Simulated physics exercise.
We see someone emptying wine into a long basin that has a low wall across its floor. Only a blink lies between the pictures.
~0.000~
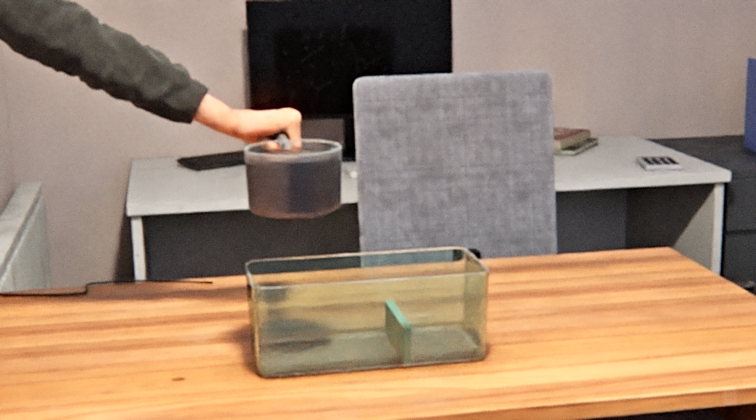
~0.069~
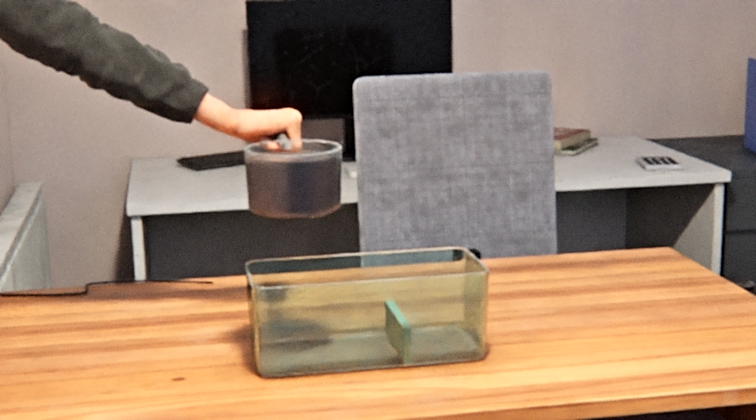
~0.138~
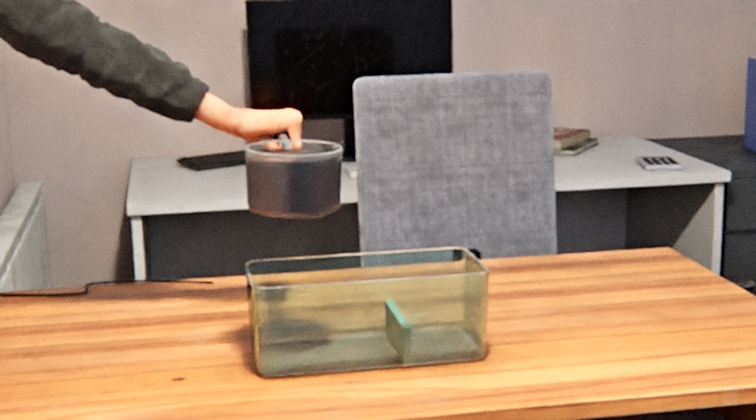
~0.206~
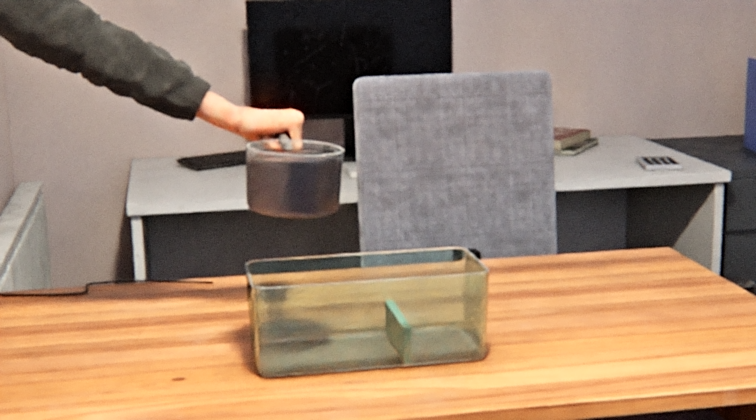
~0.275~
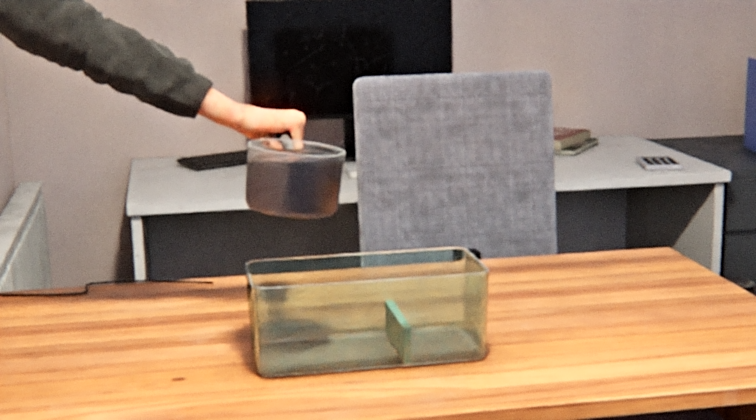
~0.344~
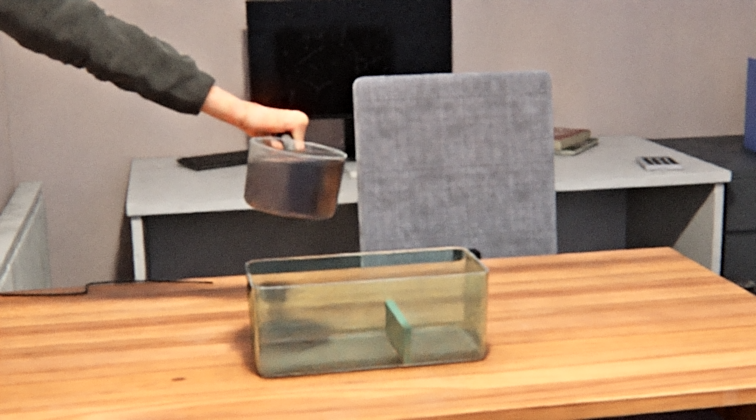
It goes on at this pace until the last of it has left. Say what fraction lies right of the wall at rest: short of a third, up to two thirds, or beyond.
It comes to between a third and two thirds.
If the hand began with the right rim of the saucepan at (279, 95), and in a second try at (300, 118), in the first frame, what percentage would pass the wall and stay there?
About 5 and 0 per cent.
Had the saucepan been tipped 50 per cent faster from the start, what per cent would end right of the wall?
It comes to 55 per cent or so.
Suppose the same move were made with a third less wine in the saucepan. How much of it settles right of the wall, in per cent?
It comes to 30 per cent or so.
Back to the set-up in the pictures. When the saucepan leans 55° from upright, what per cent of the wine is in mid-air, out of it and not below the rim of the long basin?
Roughly 20 in a hundred.
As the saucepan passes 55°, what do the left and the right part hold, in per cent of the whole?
Left: 5 %. Right: 5 %.
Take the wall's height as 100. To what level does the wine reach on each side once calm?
The left part 30 per cent, the right part 60.
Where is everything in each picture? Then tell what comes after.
The first picture shows tilt 0°; pouring edge (340, 147); surface from (247, 159) to (338, 155); the long basin's rim runs from (249, 276) to (477, 261); the wall's top is at (398, 314).
The second picture shows tilt 0°; pouring edge (340, 147); surface from (247, 159) to (338, 155).
The third picture shows tilt 2°; pouring edge (341, 148); surface from (248, 159) to (338, 155).
The fourth picture shows tilt 4°; pouring edge (342, 150); surface from (249, 159) to (340, 155).
The fifth picture shows tilt 7°; pouring edge (343, 153); surface from (250, 159) to (341, 156).
The sixth picture shows tilt 11°; pouring edge (345, 156); surface from (250, 160) to (343, 155).
A moment on, the saucepan is tipped part way and 71 per cent is still to pour, 4 is left of the wall and 5 right of it.
Next, the saucepan is tipped on its side and 24 per cent is still to pour, 15 is left of the wall and 49 right of it.
Then the saucepan is tipped on its side and 5 per cent is still to pour, 37 is left of the wall and 55 right of it.
Later the saucepan is tipped on its side and 1 per cent is still to pour, 43 is left of the wall and 56 right of it.
At rest 43 per cent lies left of the wall, 56 right of it and 0 outside.
